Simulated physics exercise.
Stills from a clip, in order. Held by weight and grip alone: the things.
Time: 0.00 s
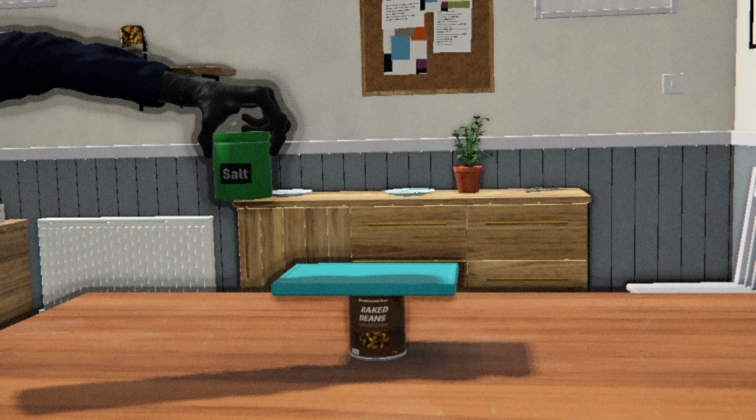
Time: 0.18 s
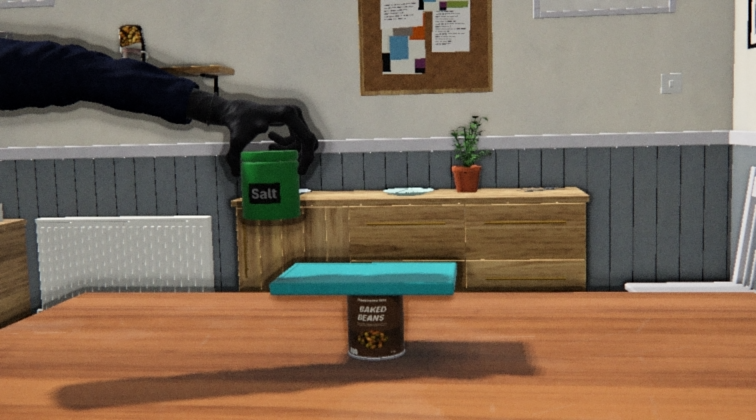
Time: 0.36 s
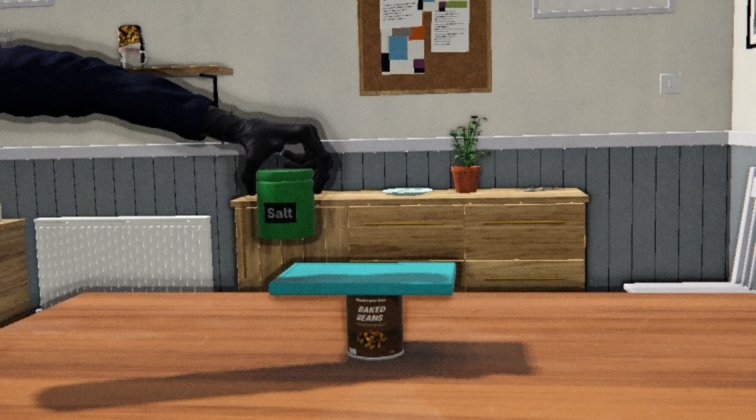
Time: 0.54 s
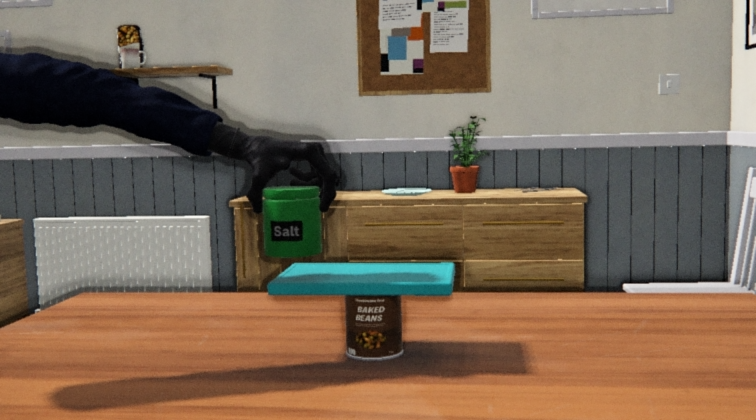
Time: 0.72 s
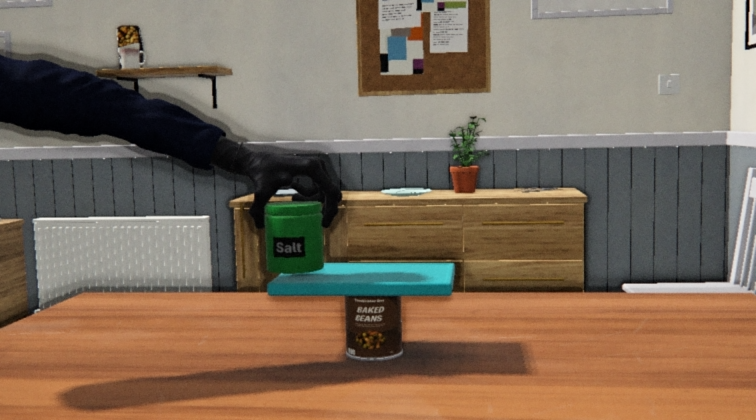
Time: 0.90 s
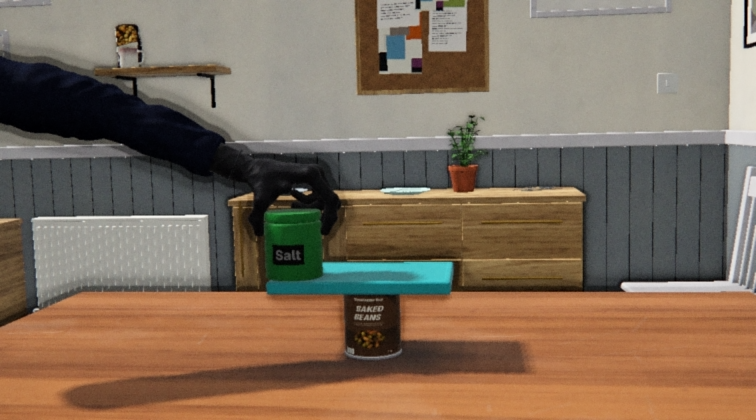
In a room with a wooden table, a black-gloved hand lowered a green salt container rightward and down onto the left end of a turquoise board resting on a baked beans tin.
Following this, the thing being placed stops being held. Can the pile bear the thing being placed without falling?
The stack does not carry the load.
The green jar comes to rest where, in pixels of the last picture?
It ends up close to (235, 337).
After 1.20 s, green jar now fallen; turquoise lid tipped 55° from how it was.
After 1.30 s, turquoise lid tipped 73° from how it was.
After 2.00 s, turquoise lid now fallen.
At rest (2.4 s), fallen, green jar and turquoise lid; brown tin in place. Seen from the same camera at the end, green jar near (235, 336). The stack gives way.
